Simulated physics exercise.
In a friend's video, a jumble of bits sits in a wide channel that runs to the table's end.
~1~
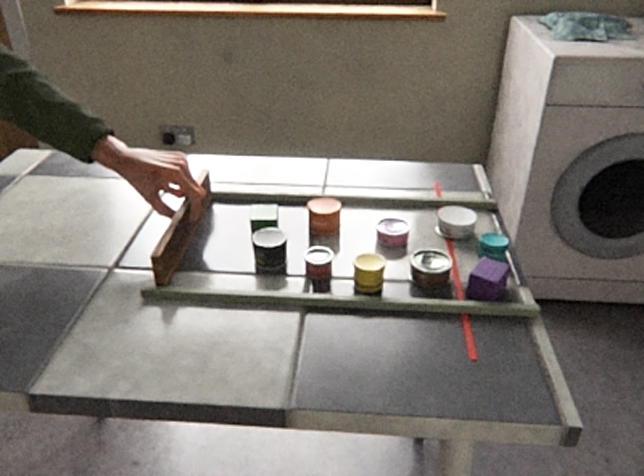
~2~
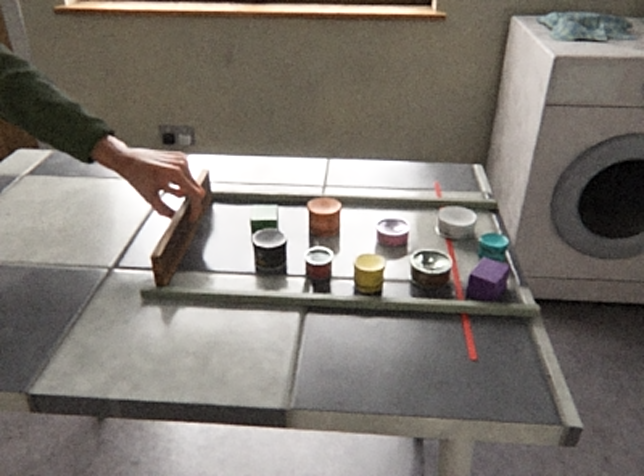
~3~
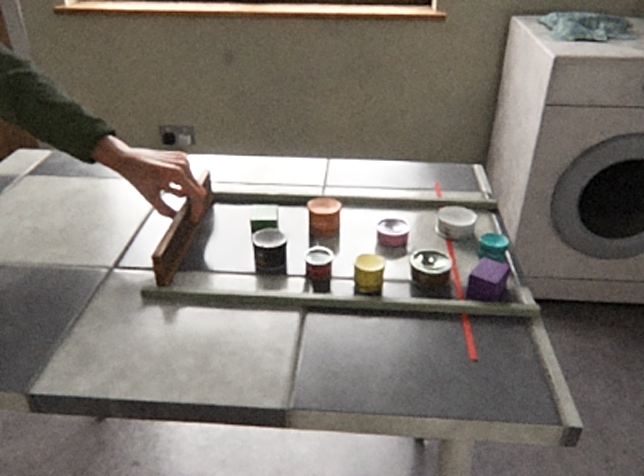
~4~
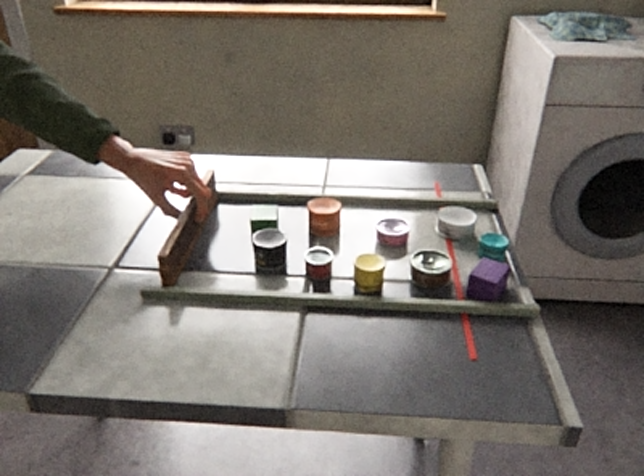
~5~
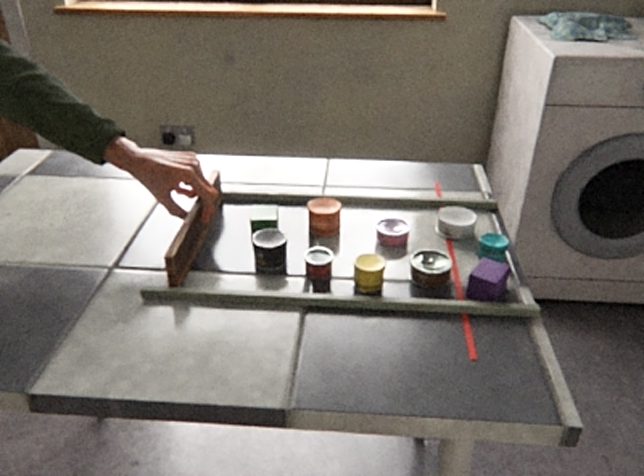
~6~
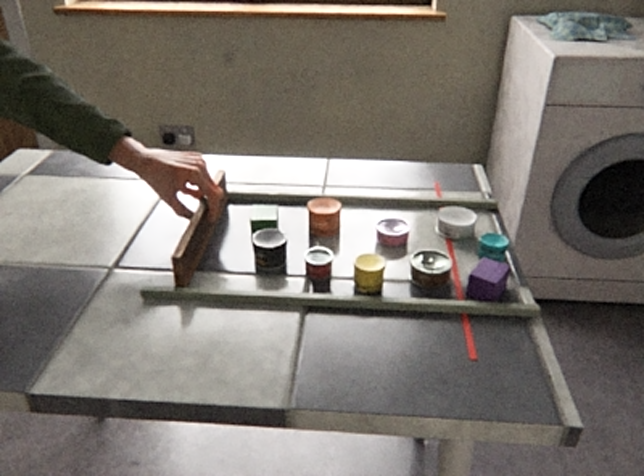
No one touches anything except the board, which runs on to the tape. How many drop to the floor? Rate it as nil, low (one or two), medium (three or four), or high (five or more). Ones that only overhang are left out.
Low, one or two.
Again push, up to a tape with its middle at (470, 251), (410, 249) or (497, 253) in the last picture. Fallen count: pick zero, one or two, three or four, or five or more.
In order: Either one or two, no fall at all, five or over.
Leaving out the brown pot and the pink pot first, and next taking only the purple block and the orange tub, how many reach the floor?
You'd get 1 in the first case and 0 in the second one.
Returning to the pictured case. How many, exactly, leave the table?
The number that fall is 1.
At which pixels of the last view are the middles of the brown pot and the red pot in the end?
First object: (507, 271); second object: (472, 274).
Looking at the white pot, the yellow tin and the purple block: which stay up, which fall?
As for the white pot, it falls away; the yellow tin does not drop; the purple block does not drop.
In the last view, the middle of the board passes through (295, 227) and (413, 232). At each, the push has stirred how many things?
First 4, after that 9.
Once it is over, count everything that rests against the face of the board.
3 of them.
Soon after, none off yet; turquoise tub at rest near (493, 248); purple block at rest near (488, 281); white pot at rest near (456, 224).
In the end, the number that fall off is one or two; gone, white pot.
